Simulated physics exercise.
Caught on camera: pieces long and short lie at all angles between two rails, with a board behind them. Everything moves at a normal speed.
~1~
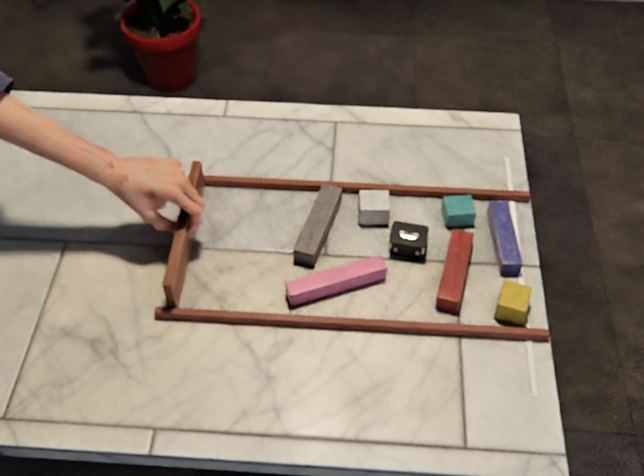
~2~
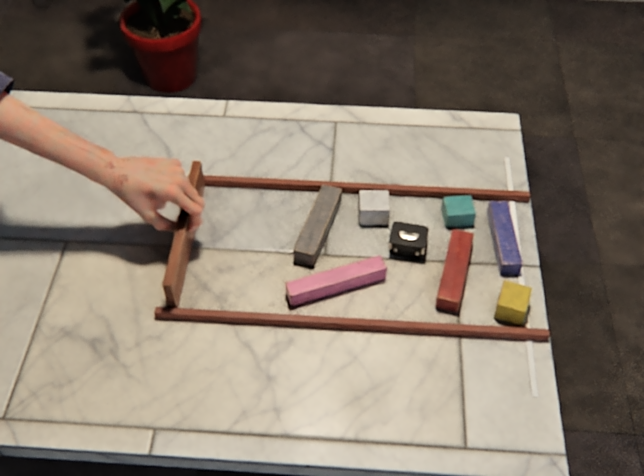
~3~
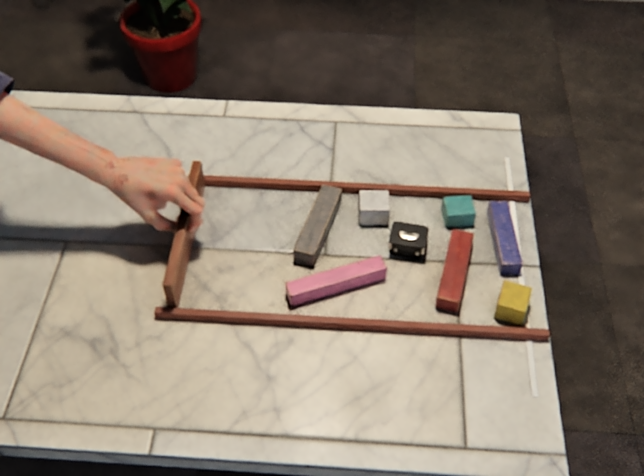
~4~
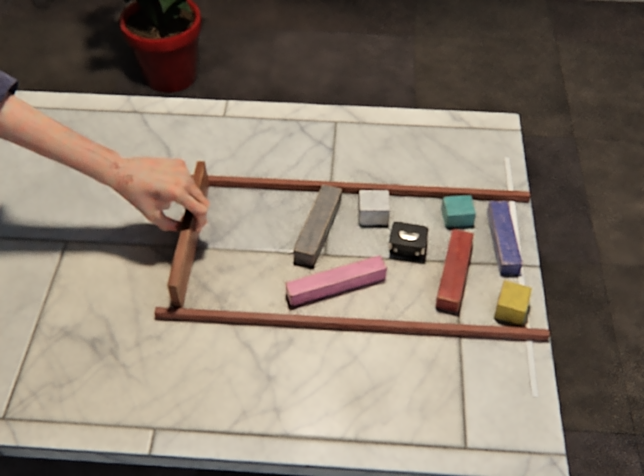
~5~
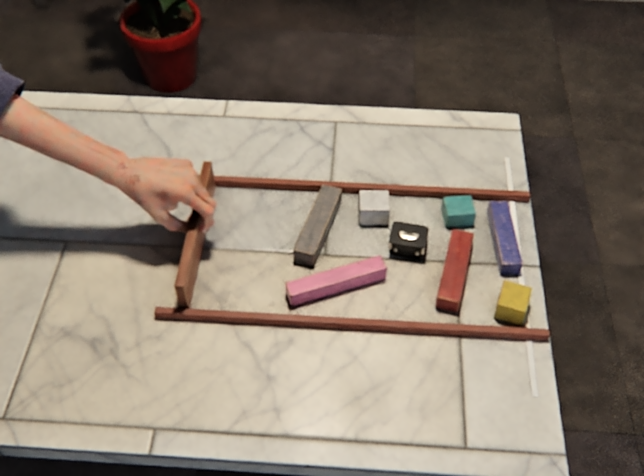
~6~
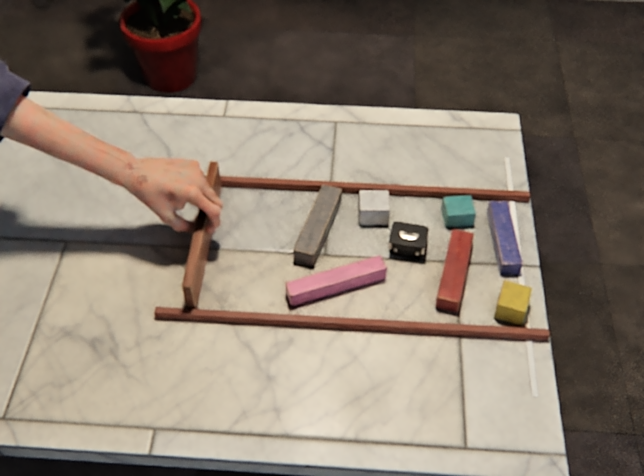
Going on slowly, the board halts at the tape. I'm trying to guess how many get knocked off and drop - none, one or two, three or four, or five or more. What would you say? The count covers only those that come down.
Falls: More than four.
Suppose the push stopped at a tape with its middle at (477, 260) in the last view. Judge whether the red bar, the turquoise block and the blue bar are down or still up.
The outcome is that the red bar does not come off, the turquoise block goes down and the blue bar goes down.
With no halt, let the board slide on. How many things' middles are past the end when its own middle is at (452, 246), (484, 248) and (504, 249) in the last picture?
The counts would come out as 1, 3 and 6.
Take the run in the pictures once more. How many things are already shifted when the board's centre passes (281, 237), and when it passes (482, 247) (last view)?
Moved so far: 0, later 8.
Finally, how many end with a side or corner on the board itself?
It's 1.
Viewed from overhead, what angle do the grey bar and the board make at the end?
About 0°.
Soon after, none off yet; yellow block at rest near (513, 303); blue bar at rest near (504, 237); turquoise block at rest near (458, 211).
By the end, the number that fall off is five or more; fallen, pink bar, white block, black case, red bar, turquoise block, blue bar and yellow block.
